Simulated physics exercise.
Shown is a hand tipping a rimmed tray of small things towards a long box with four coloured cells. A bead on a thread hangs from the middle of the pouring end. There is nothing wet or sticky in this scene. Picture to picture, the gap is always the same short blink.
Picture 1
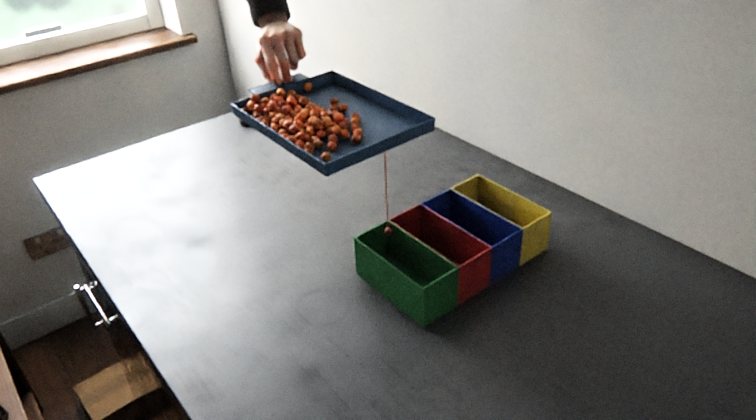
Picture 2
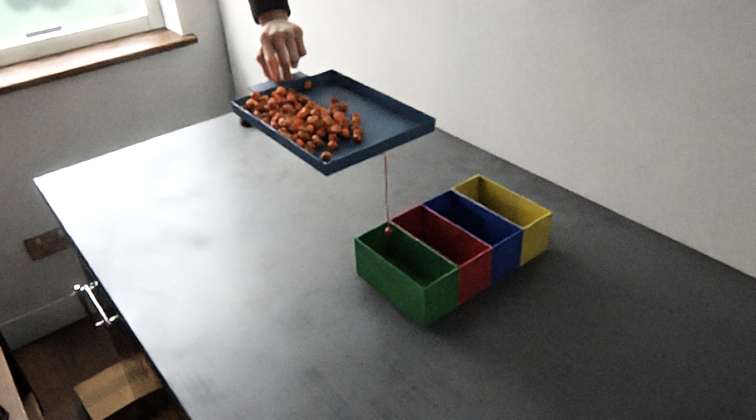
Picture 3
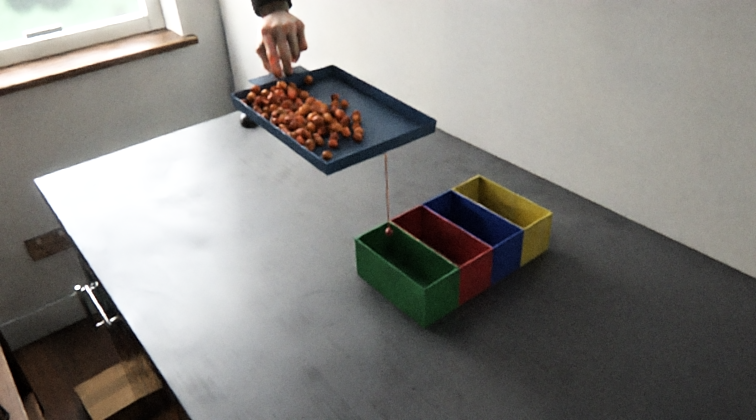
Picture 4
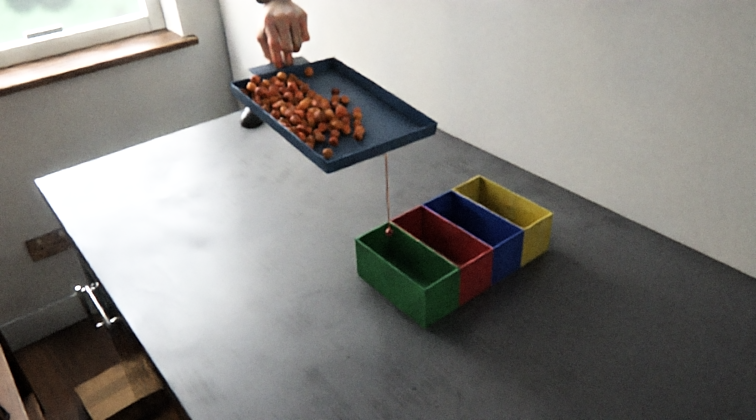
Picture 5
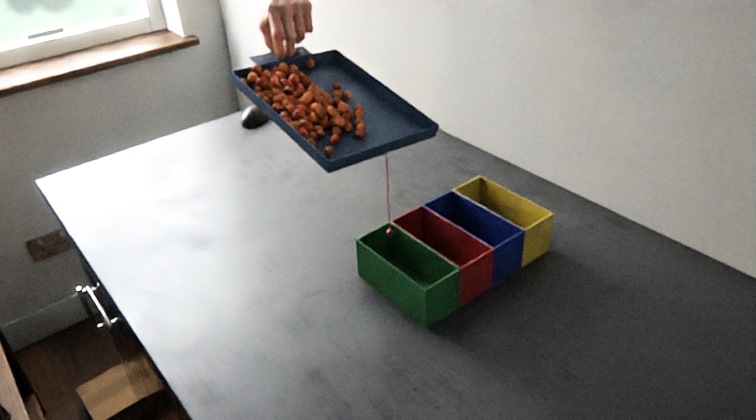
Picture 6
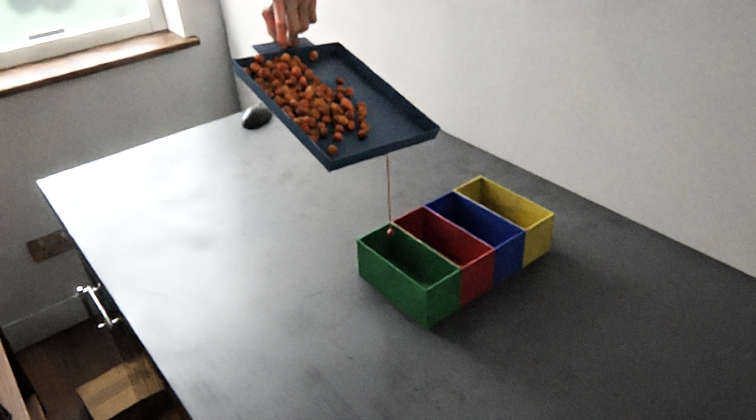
At the start, a hand holds a blue rimmed tray of small reddish-brown pieces level above a dark table, near a box with green, red, blue and yellow cells. The hand then raises the tray's far end, gradually tilting it towards the box, while the pieces stay bunched together.
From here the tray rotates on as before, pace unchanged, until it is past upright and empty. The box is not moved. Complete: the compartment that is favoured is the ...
... Red one.
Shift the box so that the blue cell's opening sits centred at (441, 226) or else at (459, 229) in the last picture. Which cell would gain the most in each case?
The first time it is that blue cell, and the second time it is the blue cell.
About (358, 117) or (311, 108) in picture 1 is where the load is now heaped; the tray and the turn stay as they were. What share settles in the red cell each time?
Around 60 percent the first time and around 60 percent the second time.
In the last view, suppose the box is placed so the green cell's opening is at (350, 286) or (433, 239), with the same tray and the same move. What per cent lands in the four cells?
You'd see roughly 80 per cent first and roughly 70 per cent second.
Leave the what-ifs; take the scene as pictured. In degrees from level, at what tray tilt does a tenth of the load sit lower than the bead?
Close to 70 degrees, I reckon.
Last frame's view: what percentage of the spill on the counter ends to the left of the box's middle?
Roughly 30 %.
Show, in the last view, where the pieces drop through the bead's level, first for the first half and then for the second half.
The opening half passes (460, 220), the closing half (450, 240).
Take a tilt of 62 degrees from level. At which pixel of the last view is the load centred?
I'd put it at about (398, 117).
Soon after the last picture, tray tipped steeply; most on the tray; a stray few in the red cell; a stray few in the blue cell; a small part falling or outside the box.
A little later, tray tipped past a quarter turn; most on the tray; a small part in the red cell; a small part in the blue cell; a stray few in the green cell; a stray few falling or outside the box.
Later still, tray tipped past a quarter turn; about half in the red cell; about a quarter in the blue cell; about a quarter in the green cell; a stray few in the yellow cell; a small part falling or outside the box.
At rest, tray tipped past a quarter turn; about half in the red cell; about a quarter in the blue cell; about a quarter in the green cell; a stray few in the yellow cell; a small part outside the box.
